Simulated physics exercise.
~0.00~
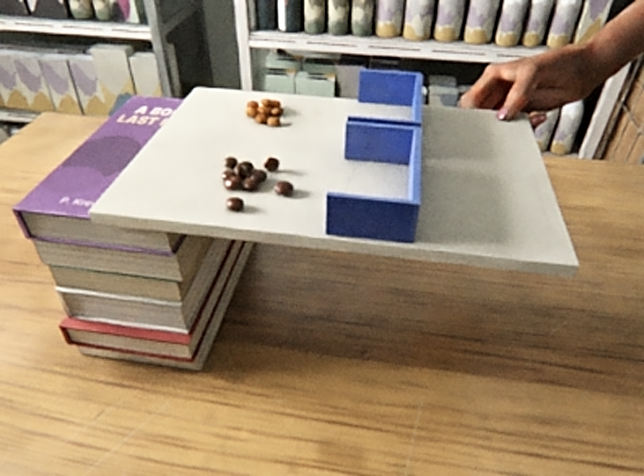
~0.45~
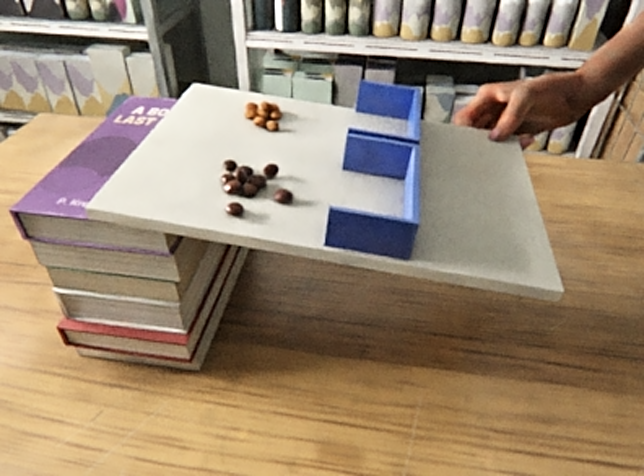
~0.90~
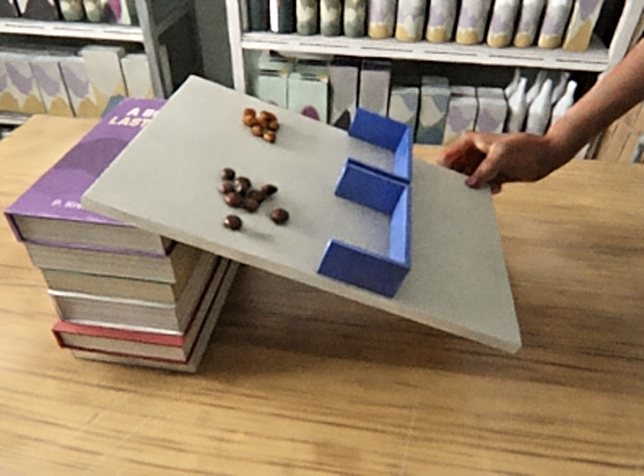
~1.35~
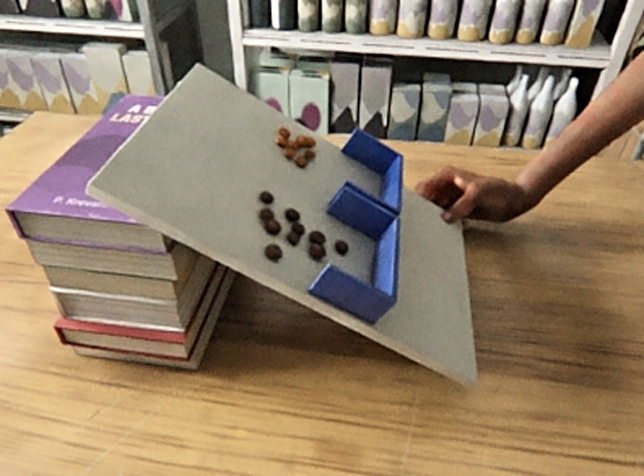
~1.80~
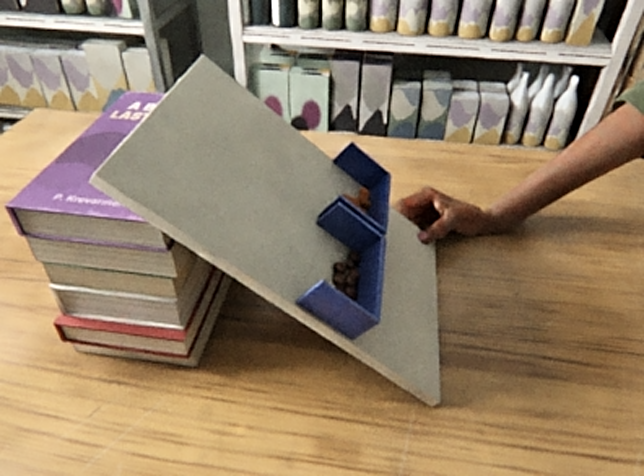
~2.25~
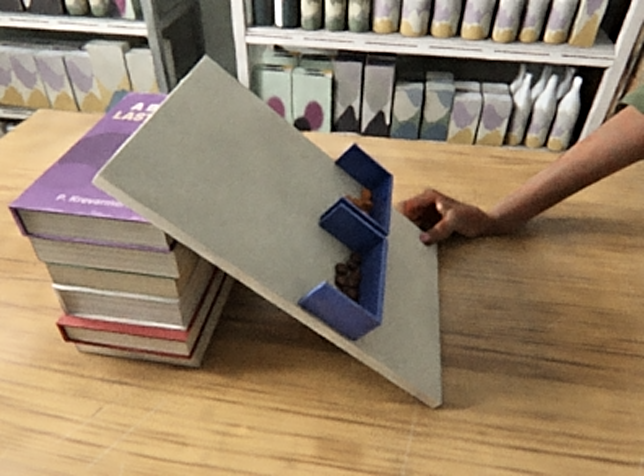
A pale board leaning on a stack of books tilted steeply as a hand lowered its right end toward the wooden counter, and two piles of small brown balls stayed put at first, then slid down and ended up gathered against the blue barriers.
